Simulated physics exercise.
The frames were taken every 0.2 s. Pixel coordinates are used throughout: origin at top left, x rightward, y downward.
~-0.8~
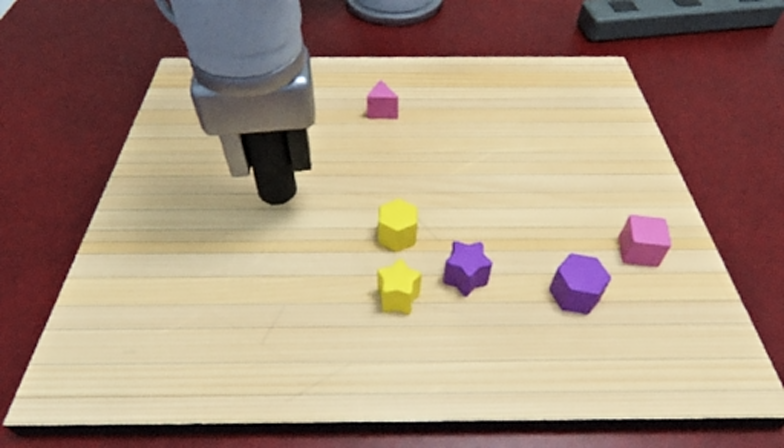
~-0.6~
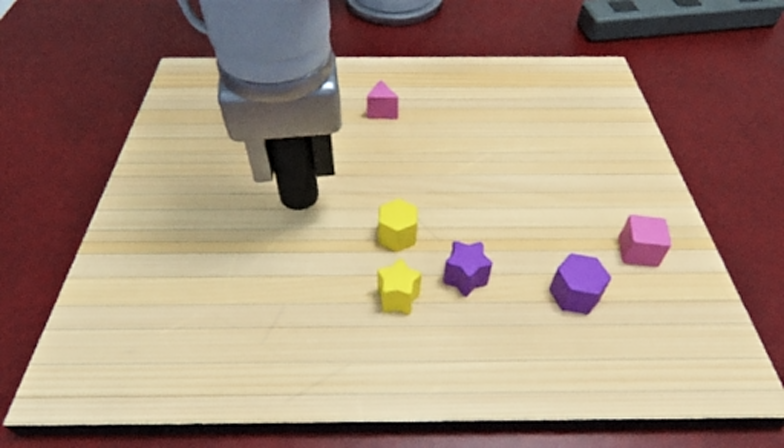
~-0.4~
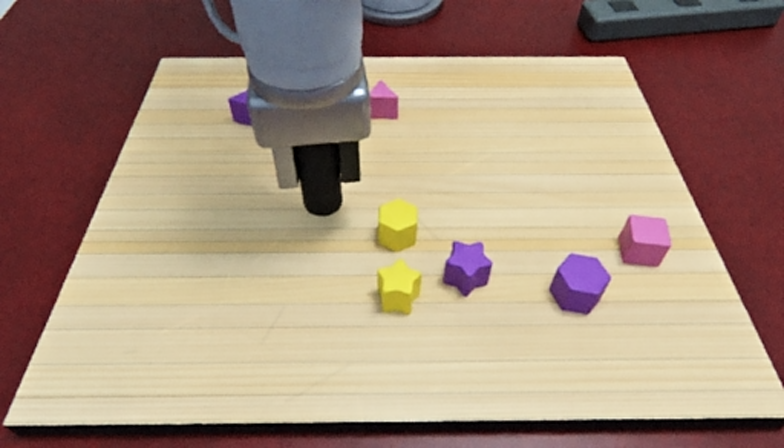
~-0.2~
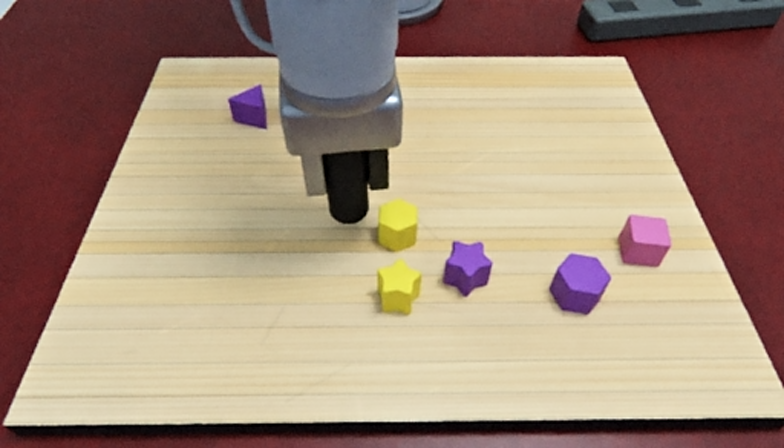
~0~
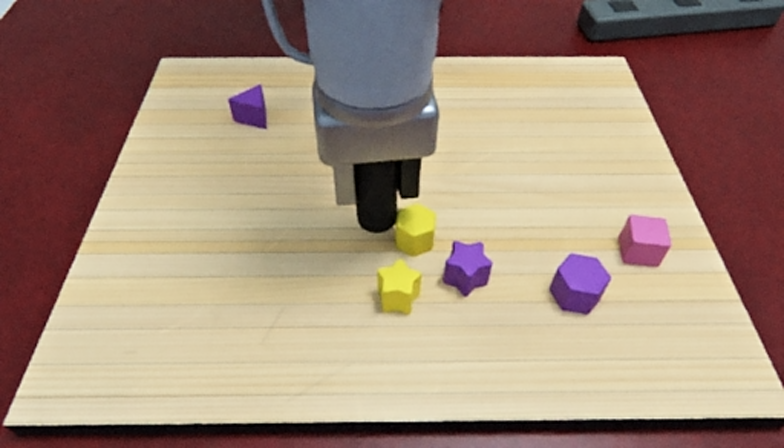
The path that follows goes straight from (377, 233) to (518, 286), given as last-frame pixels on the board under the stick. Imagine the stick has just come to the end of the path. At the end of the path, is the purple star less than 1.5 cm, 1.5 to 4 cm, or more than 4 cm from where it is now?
That one ends up more than 4 cm from where it is now.
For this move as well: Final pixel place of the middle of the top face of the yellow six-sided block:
At the end it should sit near (512, 227).
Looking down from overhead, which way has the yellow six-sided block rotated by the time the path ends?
Rotation: Counter-clockwise.
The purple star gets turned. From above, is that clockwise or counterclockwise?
It twists clockwise.
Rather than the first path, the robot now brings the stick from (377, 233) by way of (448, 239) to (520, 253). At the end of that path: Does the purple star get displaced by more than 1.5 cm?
Answer: No.
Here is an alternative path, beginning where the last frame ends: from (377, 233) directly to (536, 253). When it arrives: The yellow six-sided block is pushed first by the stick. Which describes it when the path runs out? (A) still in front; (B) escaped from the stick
The answer is A.
On the path given first. One third of the way, stick at (423, 237); yellow six-sided block at (464, 228), turned 15° anticlockwise; purple star at (480, 260), turned 35° clockwise.
Two thirds of the way, stick at (471, 255); yellow six-sided block at (503, 228), turned 50° anticlockwise; purple star at (506, 266), turned 90° clockwise.
At the end, stick at (522, 272); yellow star not moved; yellow six-sided block at (512, 227), turned 70° anticlockwise; purple star at (557, 289), turned 100° clockwise; purple six-sided block at (600, 275).
